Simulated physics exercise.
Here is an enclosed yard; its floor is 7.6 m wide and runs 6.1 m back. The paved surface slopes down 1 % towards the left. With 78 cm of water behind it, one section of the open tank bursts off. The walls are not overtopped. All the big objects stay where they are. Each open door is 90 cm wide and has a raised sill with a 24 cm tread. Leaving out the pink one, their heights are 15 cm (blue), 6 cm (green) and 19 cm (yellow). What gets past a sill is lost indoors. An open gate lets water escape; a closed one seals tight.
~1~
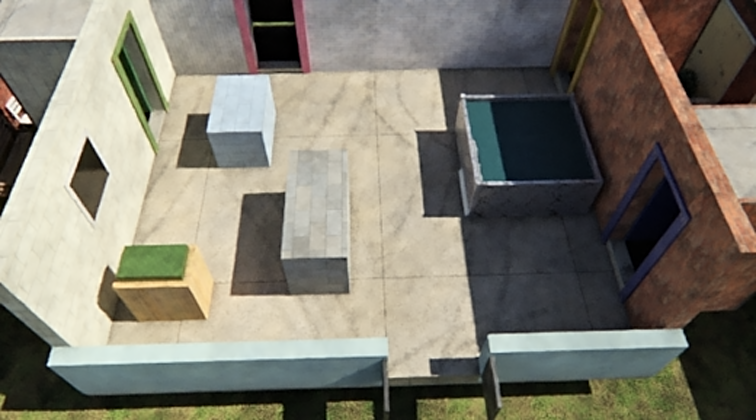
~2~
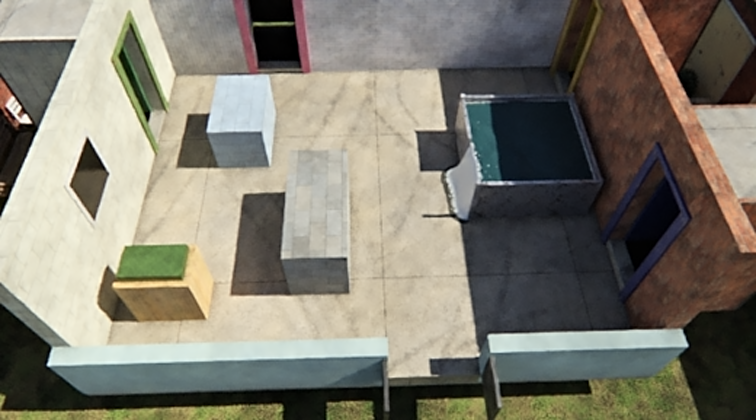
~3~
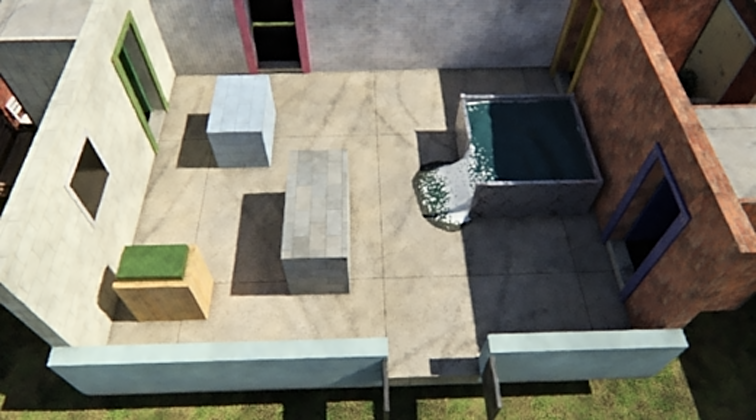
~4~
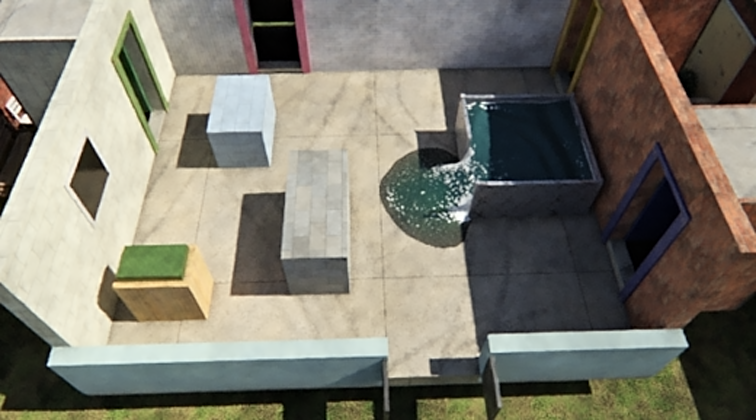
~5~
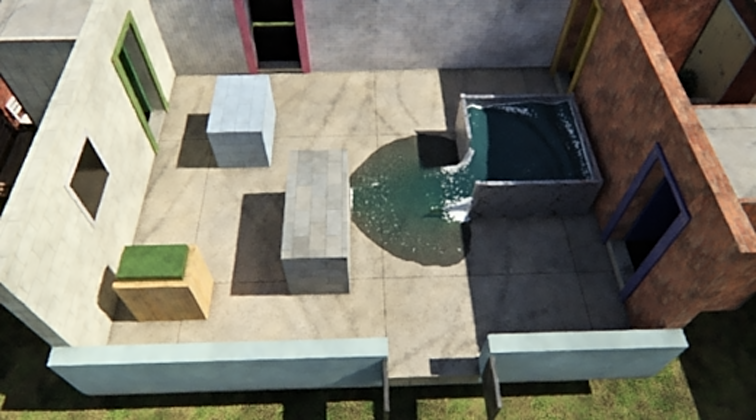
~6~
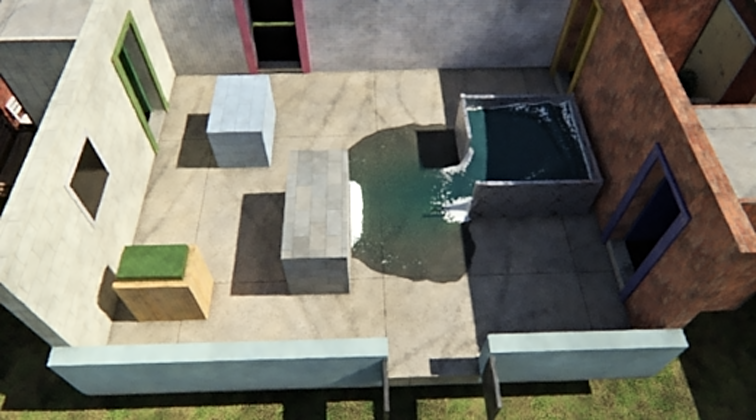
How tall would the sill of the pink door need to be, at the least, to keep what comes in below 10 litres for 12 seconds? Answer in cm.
Close to 22 cm is just enough.
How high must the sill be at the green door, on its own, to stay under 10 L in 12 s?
About 5.5 cm at green.
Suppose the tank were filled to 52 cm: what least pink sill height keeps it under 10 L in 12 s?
Then roughly 13.0 cm.
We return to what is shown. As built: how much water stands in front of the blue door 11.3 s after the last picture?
Some 0.5 cm.
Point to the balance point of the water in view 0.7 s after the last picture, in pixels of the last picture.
Near (466, 185).
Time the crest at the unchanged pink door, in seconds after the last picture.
Around 2.6 s.
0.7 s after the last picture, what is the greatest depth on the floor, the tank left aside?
About 44 cm.
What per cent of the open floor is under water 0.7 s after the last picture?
About 25 per cent.
Then, 0.7 s after the last picture water covers 25 % of the floor, deepest (44 cm) near (357, 206); it has not reached the pink door.
Then, 2.3 s after the last picture water covers 45 % of the floor, deepest (26 cm) near (357, 215); 21 cm at the pink door, 53 litres in over its 10 cm sill.
Then, 11.3 s after the last picture water covers 90 % of the floor, deepest (12 cm) near (107, 345); 7 cm at the pink door, 154 litres in over its 10 cm sill.
At the pink door as built, the water peaked near 22 cm, 2.5 s after the last picture.
With a sill of 19 cm, 27 litres would have come in within the 12 s; with 26 cm, 2 litres. So under 10 litres takes about 22 cm.
